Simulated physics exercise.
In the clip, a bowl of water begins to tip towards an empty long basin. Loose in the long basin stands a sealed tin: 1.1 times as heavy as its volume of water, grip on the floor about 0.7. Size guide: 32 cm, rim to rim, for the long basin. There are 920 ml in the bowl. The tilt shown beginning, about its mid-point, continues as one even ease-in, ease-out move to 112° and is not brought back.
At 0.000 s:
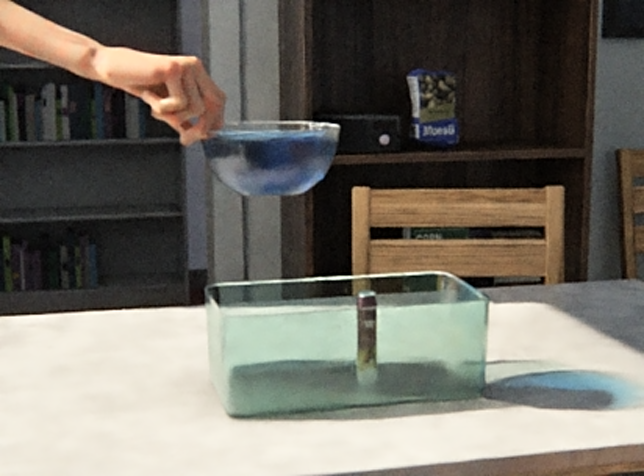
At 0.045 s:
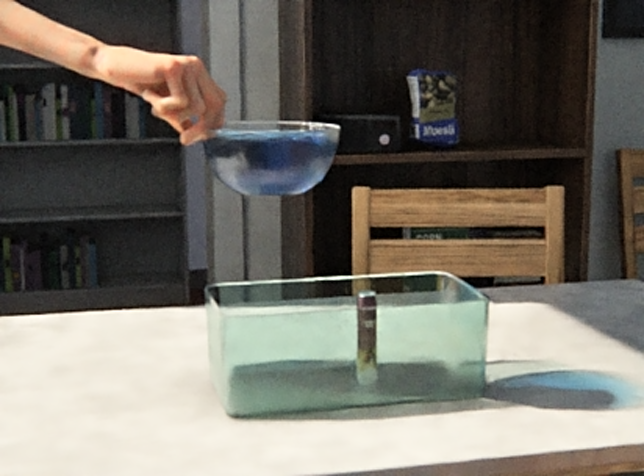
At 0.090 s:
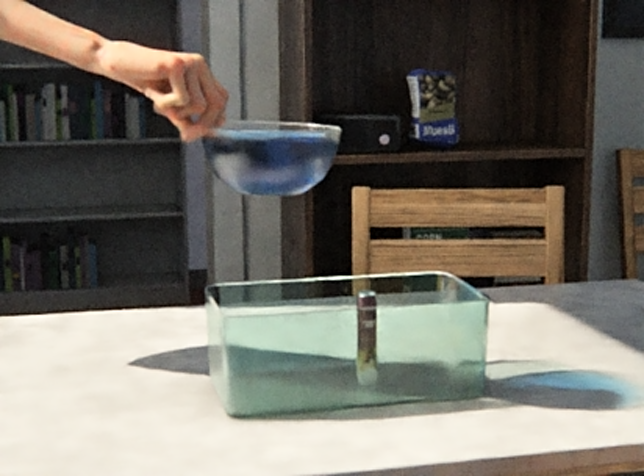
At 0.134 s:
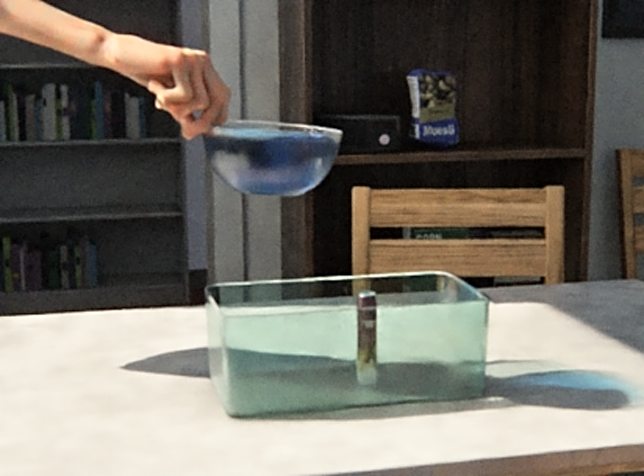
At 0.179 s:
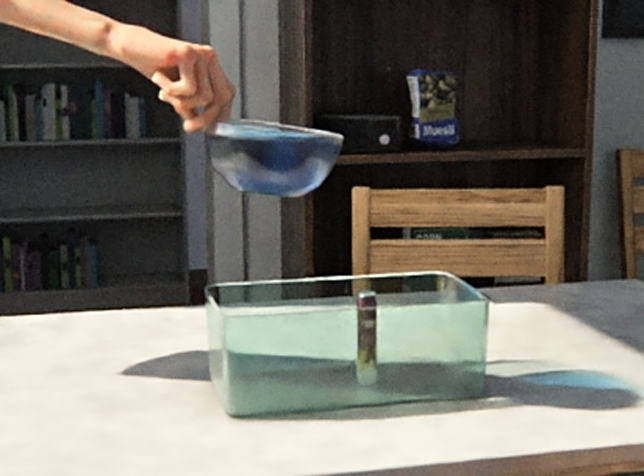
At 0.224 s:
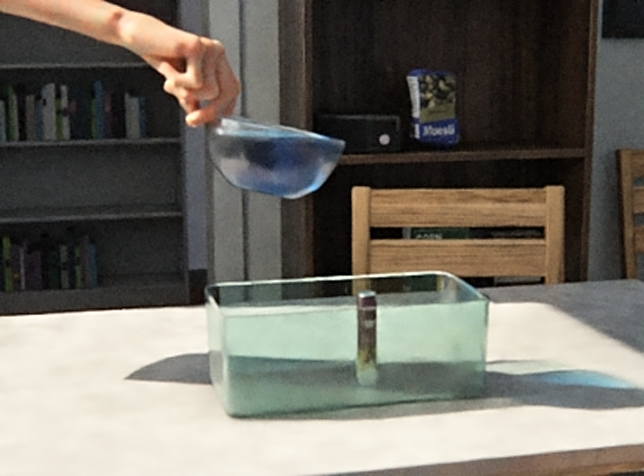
A glass bowl of bluish water, held by a hand above a clear, greenish rectangular basin on a table, stayed nearly level at first, then tilted slightly, its right side dipping lower.
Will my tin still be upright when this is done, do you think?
I expect it will stay vertical.
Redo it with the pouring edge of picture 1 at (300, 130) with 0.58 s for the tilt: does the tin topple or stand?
Result: Tin tipped over.
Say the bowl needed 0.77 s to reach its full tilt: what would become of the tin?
With that tilt, the tin stays on its base.
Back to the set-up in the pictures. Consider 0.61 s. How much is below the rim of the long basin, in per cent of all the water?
I'd put it near 22 percent.
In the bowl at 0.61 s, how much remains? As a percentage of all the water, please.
Roughly 34 per cent.
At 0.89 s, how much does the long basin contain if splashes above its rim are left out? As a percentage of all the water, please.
Around 94 in a hundred.
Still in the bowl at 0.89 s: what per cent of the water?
Share remaining: Approx. 0 %.
Then, 0.61 s in, the tilt is 74° and 35 per cent is still to pour; the tin stands where it began.
Then, 0.89 s in, the tilt is 108° and 0 per cent is still to pour; the tin stands where it began.
Then, 1.19 s in, the tilt is 112° and 0 per cent is still to pour; the tin stands where it began.
Then, 1.51 s in, the tilt is 112° and 0 per cent is still to pour; the tin stands where it began.
Finally, the tin stands where it began.
